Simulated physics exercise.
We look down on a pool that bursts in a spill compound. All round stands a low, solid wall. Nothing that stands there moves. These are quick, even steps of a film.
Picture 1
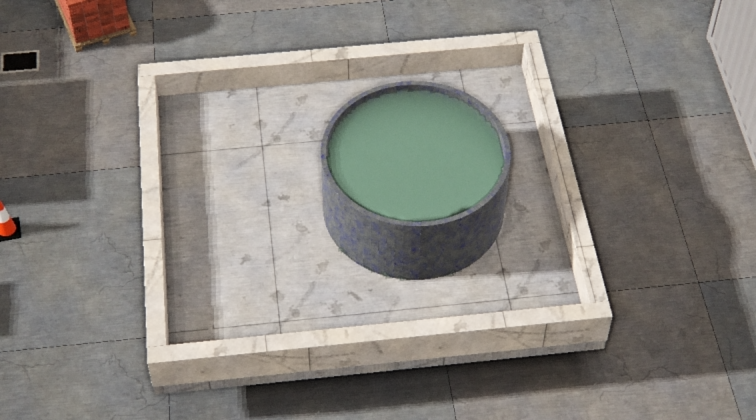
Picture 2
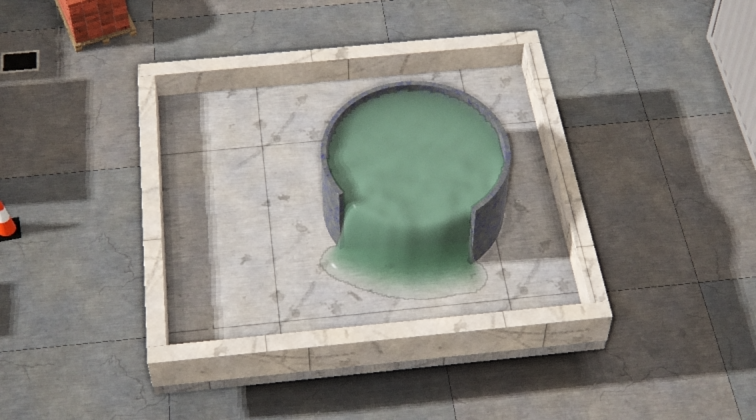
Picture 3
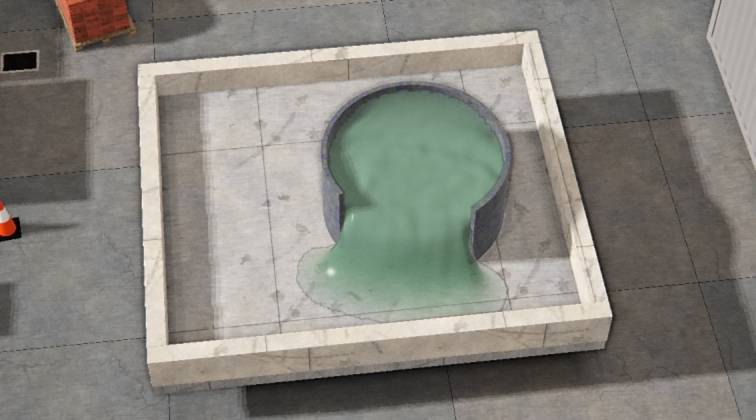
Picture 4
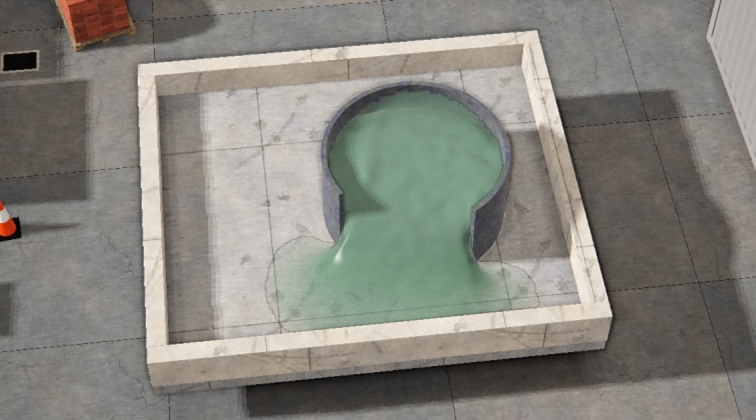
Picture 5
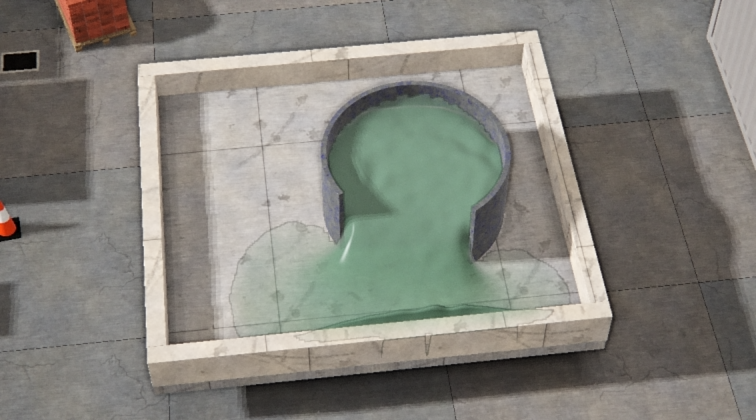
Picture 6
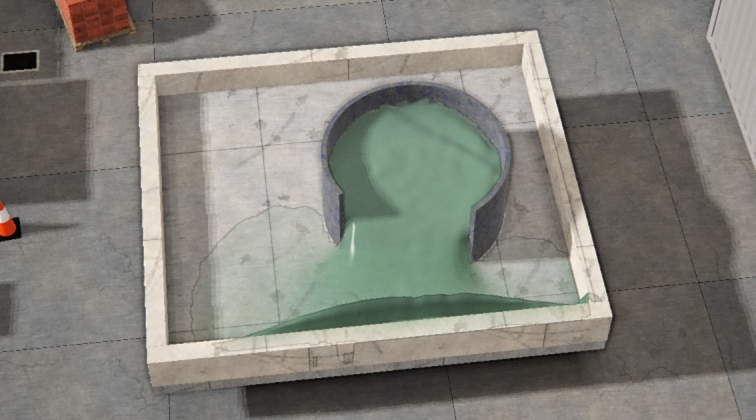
The footage shows a round grey tank of green liquid inside a low rectangular wall; its near side opens and the liquid pours out, spreads across the pale floor, and piles up along the near wall as the tank's level drops.
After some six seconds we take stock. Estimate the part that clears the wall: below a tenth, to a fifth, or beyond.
The share lost is a tenth to a fifth.
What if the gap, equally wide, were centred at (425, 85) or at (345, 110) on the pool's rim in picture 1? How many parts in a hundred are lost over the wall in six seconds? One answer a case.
Roughly 14 per cent, then 12 per cent.
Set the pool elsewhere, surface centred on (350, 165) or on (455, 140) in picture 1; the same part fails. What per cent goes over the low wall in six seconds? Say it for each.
About 16 and 14 per cent.
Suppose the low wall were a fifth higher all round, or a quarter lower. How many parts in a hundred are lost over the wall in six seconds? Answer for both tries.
Roughly 8 per cent, then 28 per cent.
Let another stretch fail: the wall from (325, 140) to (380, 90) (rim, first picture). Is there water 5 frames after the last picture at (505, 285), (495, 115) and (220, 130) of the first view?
As listed: Not flooded, not flooded, wet.
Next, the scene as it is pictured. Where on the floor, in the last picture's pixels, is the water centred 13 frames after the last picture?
Around (368, 244).
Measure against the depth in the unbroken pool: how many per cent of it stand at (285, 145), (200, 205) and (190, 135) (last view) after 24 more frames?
About 4, 12 and 8 per cent.
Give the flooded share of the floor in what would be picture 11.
Roughly 45 per cent.
A moment on, water covers 40 % of the floor; the low wall has let 1 % over.
Next, water covers 45 % of the floor; the low wall has let 6 % over.
Then, water covers 75 % of the floor; the low wall has let 12 % over.
Later, water covers 85 % of the floor; the low wall has let 13 % over.
In the end, water covers 85 % of the floor; the low wall has let 13 % over.
